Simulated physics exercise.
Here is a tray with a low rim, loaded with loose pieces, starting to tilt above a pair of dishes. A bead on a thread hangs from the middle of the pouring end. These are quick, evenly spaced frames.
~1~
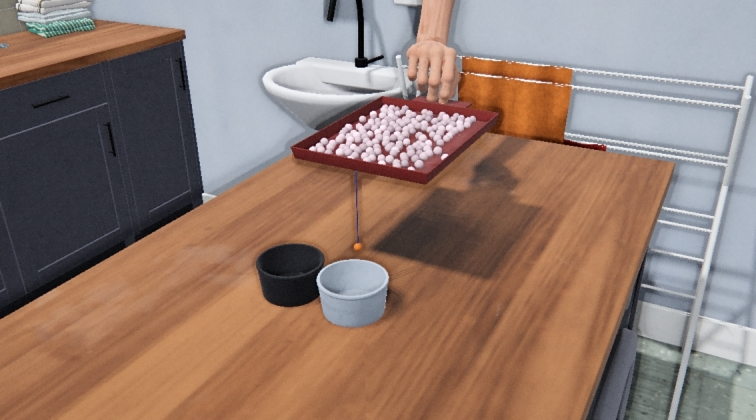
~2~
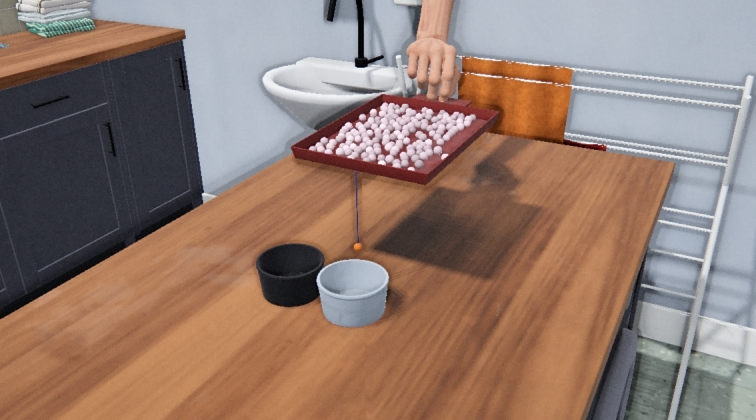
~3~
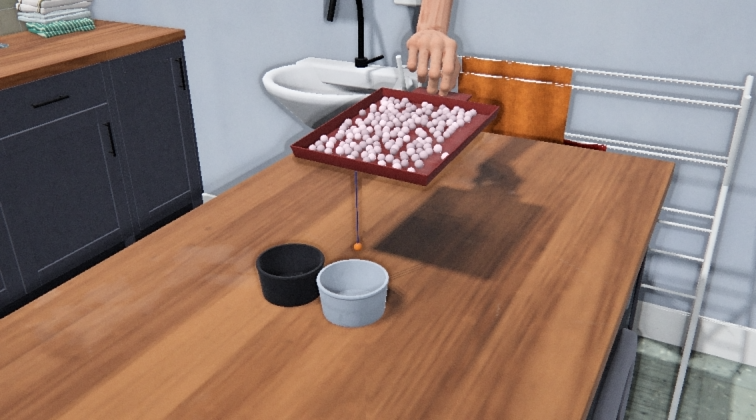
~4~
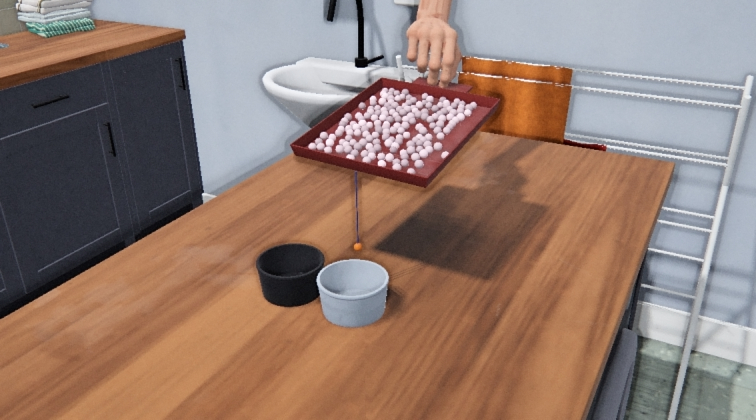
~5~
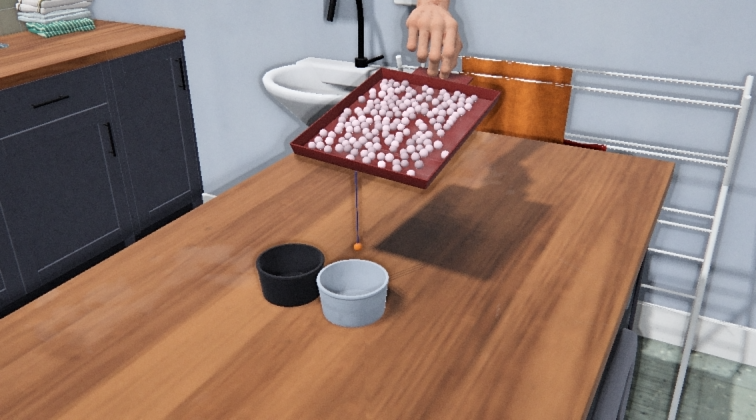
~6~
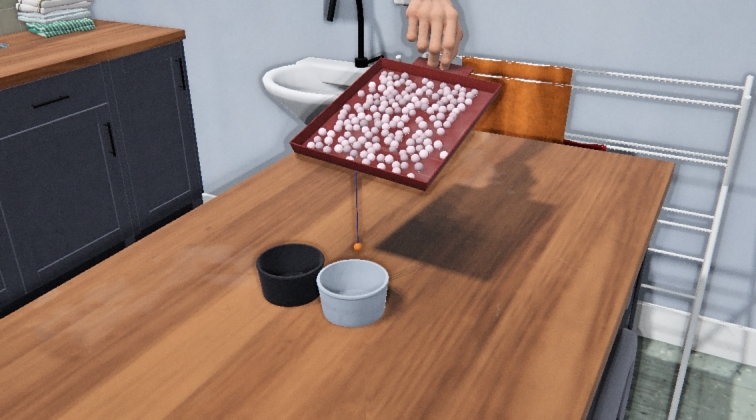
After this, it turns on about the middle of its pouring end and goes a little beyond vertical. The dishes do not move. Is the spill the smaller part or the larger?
In the dishes lies only the smaller part of it.
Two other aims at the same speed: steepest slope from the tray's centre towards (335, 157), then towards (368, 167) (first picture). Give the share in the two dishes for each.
Roughly 60 per cent, and 70 per cent.
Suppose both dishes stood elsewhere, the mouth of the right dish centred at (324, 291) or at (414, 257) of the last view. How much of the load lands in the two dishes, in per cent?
Roughly 0 per cent, and 0 per cent.
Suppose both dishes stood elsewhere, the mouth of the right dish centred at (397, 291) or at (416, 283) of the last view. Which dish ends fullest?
In turn: The right-hand dish; the right-hand dish.
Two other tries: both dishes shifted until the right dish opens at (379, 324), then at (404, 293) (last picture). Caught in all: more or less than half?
In turn: Under half; the larger part.
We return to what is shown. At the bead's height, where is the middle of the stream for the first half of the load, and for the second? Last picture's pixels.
Early half (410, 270), late half (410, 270).
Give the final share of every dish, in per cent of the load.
Left dish: 0 %, right dish: 20 %.
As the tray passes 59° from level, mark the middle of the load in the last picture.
Around (395, 158).
Soon after the last picture, tray tipped steeply; most on the tray; a stray few in the right dish; a small part outside both; a small part in the air.
A little later, tray tipped right over; a stray few on the tray; about a quarter in the right dish; about two thirds outside both; a small part in the air.
Later still, tray tipped past a quarter turn; about a quarter in the right dish; most outside both.
At rest, tray tipped past a quarter turn; about a quarter in the right dish; none in the left dish; most outside both.
